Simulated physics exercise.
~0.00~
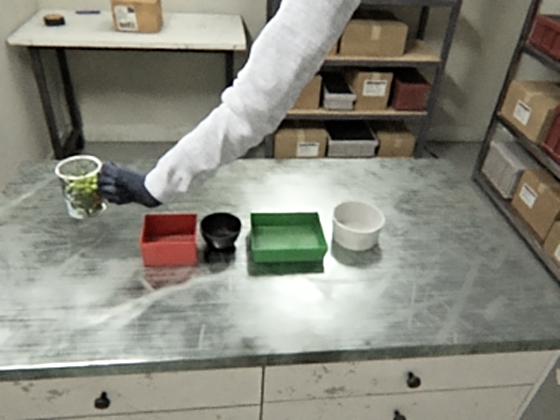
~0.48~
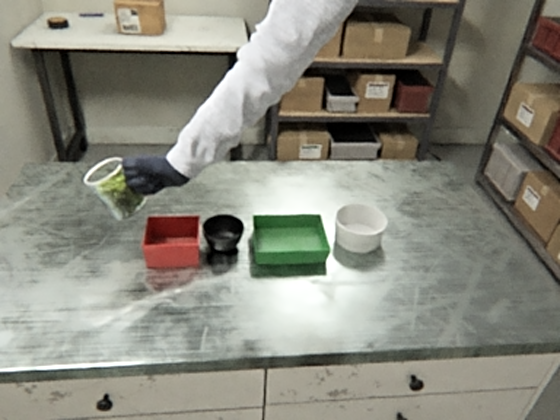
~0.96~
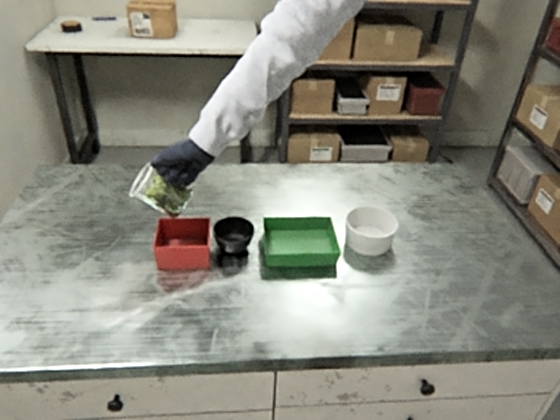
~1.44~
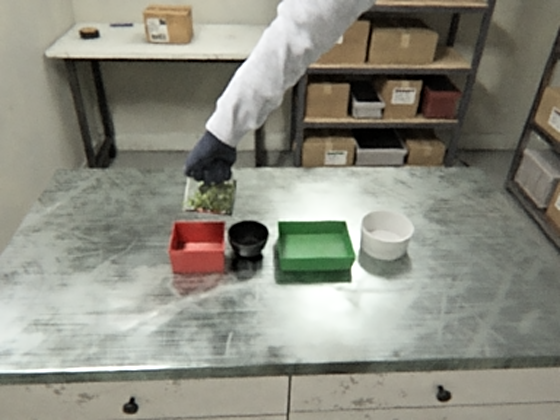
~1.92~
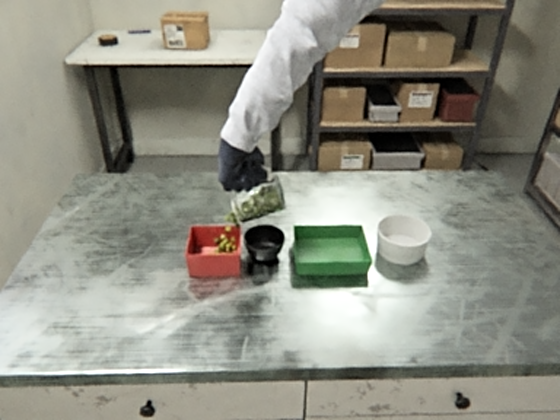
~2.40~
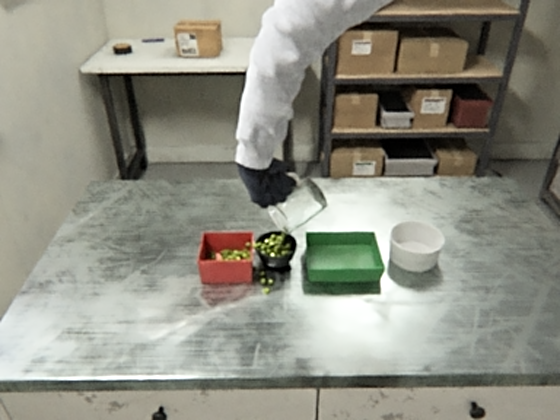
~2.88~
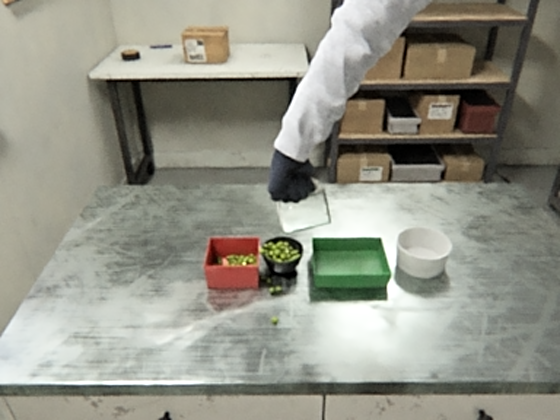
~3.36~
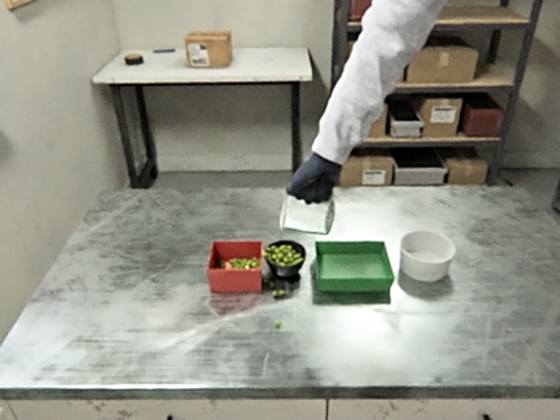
The video shows a gloved arm moving a clear cup of small green olives rightward over a table while tipping it, pouring some into a red tin and more into a black bowl, with a few landing on the table, leaving the emptied cup held tilted above.
